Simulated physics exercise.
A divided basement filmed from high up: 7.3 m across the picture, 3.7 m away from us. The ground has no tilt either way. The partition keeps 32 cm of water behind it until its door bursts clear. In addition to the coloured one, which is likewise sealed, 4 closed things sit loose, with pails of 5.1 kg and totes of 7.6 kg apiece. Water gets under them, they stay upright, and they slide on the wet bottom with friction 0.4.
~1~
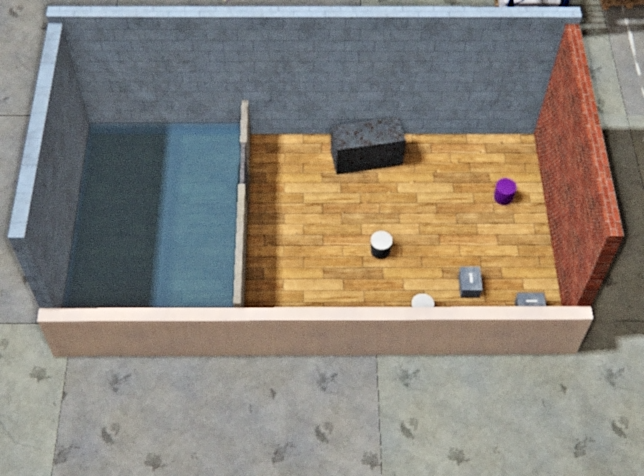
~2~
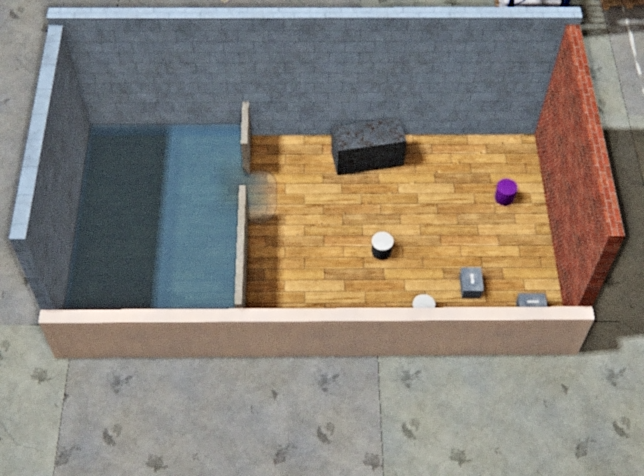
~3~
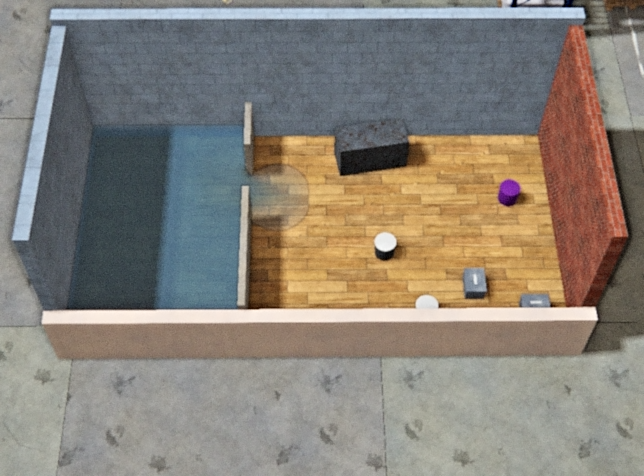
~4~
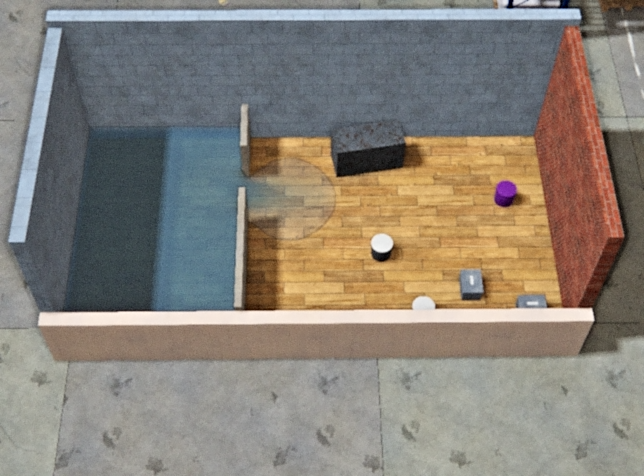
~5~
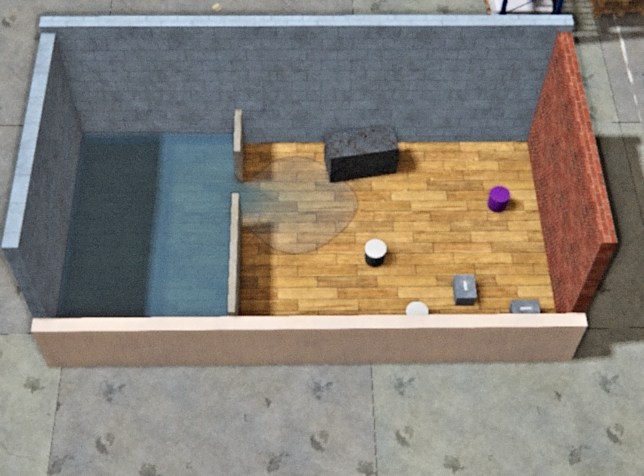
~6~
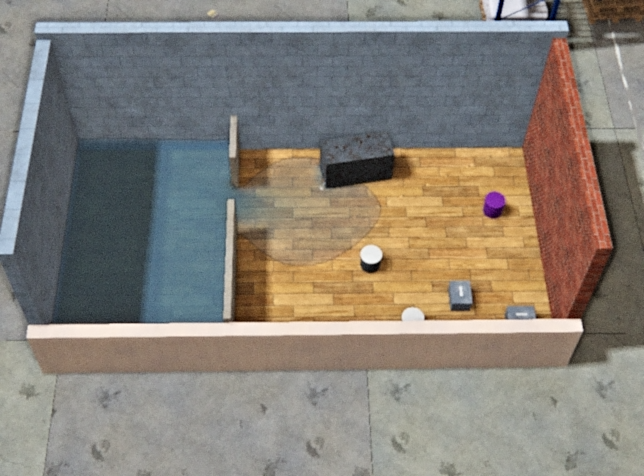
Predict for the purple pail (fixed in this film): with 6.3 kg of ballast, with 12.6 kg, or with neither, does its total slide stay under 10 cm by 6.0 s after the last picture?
Prediction: Only with 12.6 kg.
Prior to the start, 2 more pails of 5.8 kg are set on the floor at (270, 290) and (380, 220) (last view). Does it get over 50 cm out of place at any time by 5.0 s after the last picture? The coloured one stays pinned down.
First smaller, then greater.
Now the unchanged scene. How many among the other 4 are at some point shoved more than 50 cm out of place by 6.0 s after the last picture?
I make it 2.
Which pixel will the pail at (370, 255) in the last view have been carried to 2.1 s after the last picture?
My estimate: Around (407, 272).
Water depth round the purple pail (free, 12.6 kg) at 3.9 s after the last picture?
7 cm, roughly.
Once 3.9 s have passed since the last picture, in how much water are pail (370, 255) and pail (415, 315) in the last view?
Roughly 4 and 4 cm.
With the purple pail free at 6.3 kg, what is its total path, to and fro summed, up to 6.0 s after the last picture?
It would cover some 80 cm all told.
Then, 0.4 s after the last picture the purple pail would be 0 cm from its start with 6.3 kg and 0 cm from its start with 12.6 kg; 0 cm of water round it then.
Then, 2.1 s after the last picture the purple pail would be 5 cm from its start with 6.3 kg and 0 cm from its start with 12.6 kg; 4 cm of water round it then.
Then, 3.9 s after the last picture the purple pail would be 28 cm from its start with 6.3 kg and 0 cm from its start with 12.6 kg; 7 cm of water round it then.
Then, 6.0 s after the last picture the purple pail would be 52 cm from its start with 6.3 kg and 0 cm from its start with 12.6 kg; 9 cm of water round it then.
